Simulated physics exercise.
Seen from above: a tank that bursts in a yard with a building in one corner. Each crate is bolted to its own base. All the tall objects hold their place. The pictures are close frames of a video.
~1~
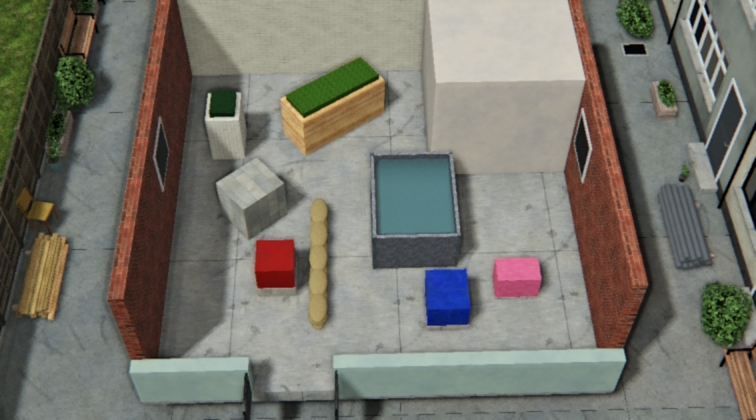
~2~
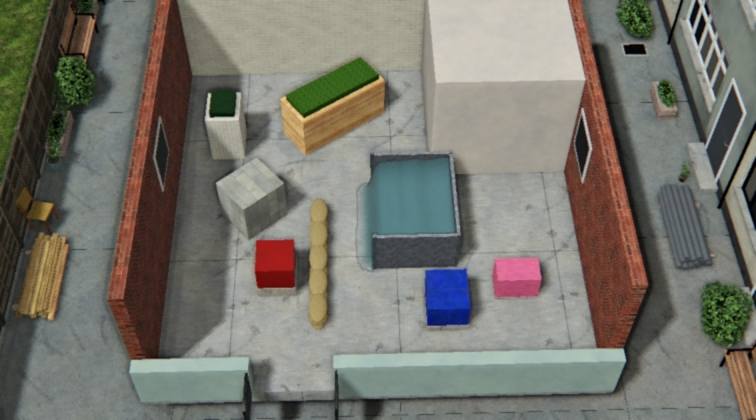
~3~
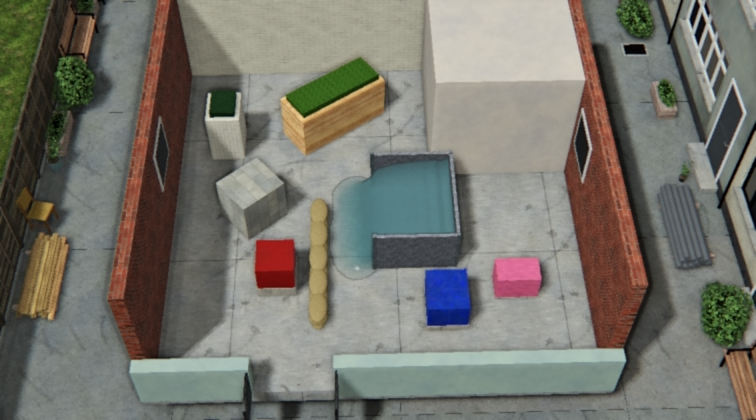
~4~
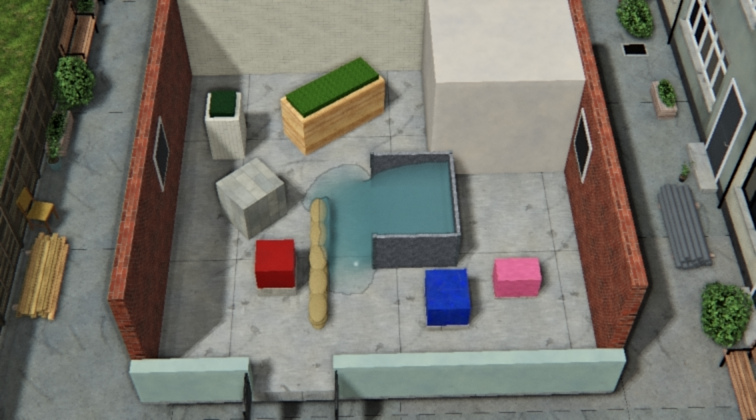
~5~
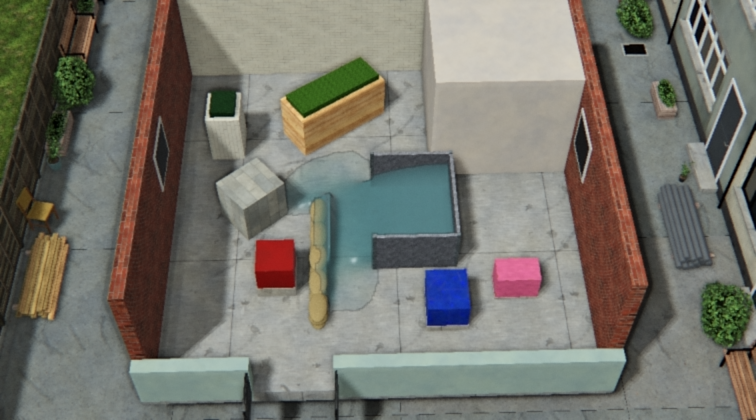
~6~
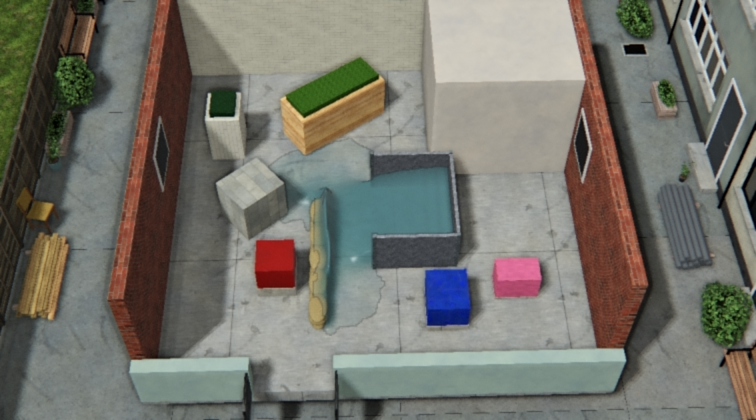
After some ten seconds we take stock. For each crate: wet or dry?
The red crate escapes dry; the blue crate escapes dry; the pink crate is wetted.
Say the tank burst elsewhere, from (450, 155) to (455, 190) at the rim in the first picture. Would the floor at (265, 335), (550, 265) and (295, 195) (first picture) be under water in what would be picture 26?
In turn: No water, under water, free of water.
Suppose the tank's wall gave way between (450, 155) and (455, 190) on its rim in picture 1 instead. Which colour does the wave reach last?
The red one.
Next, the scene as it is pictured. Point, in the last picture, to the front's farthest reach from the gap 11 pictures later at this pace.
At about (193, 77).
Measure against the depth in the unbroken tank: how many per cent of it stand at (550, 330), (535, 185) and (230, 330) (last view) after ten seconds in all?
Roughly 6, 4 and 6 per cent, in turn.
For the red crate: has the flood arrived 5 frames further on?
In short: Red crate already wet.
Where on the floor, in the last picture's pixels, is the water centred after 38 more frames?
At about (340, 222).
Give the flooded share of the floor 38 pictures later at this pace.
Close to 90 %.
A moment on, water covers 30 % of the floor; the red crate water round its plinth, the blue crate not reached, the pink crate not reached.
Next, water covers 50 % of the floor; the red crate water round its plinth, the blue crate water round its plinth, the pink crate not reached.
Then, water covers 70 % of the floor; the red crate water round its plinth, the blue crate water round its plinth, the pink crate water round its plinth.
Later, water covers 90 % of the floor; the red crate water round its plinth, the blue crate water round its plinth, the pink crate water round its plinth.
In the end, water covers 100 % of the floor; the red crate stayed above the water, the blue crate stayed above the water, the pink crate was topped.
